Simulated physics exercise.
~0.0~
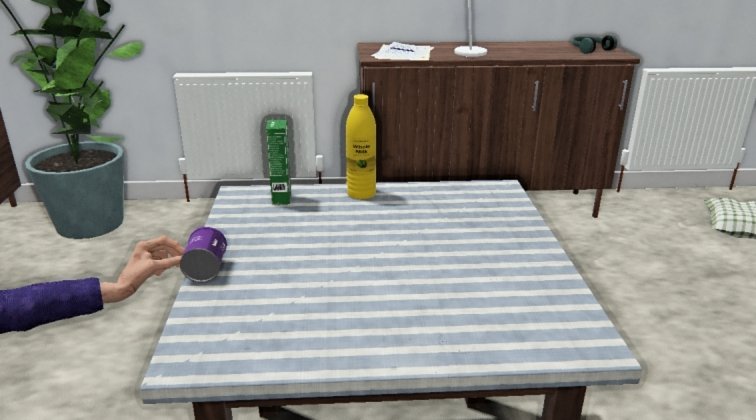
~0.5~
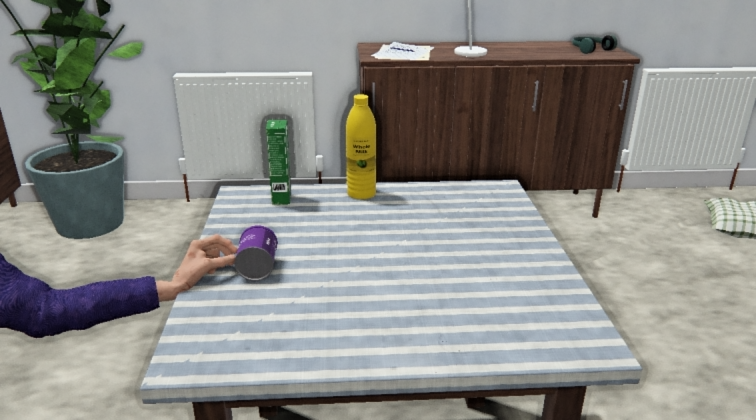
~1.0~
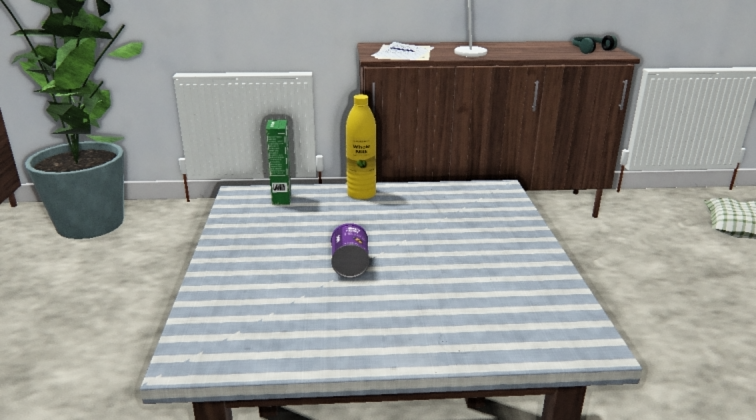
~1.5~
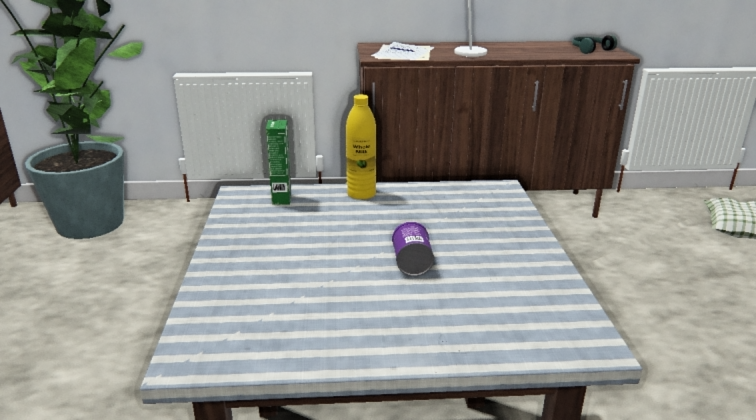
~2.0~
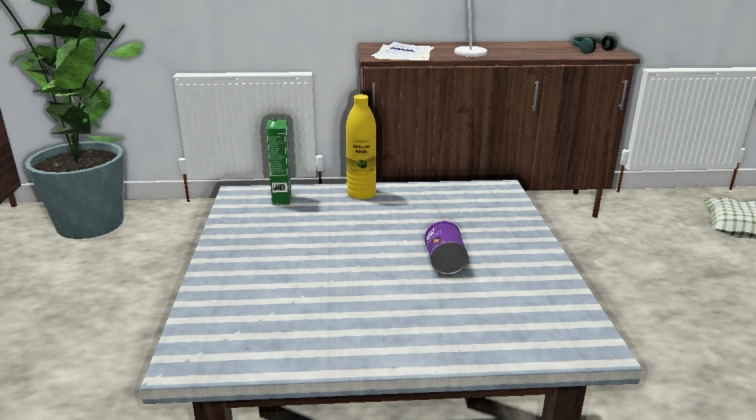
A table covered in pale blue and white stripes stands in a grey-walled room, seen from slightly above by a still camera, with a potted plant at left and radiators and a dark wooden cabinet behind. A green carton and a yellow bottle stand near its far edge. At the left side, a hand in a purple sleeve holds a purple tin lying on its side and moves it rightward. The hand lets go and withdraws, and the tin rolls on past the middle, turning slightly. It ends right of centre, still on the table, while the carton and bottle remain in place.
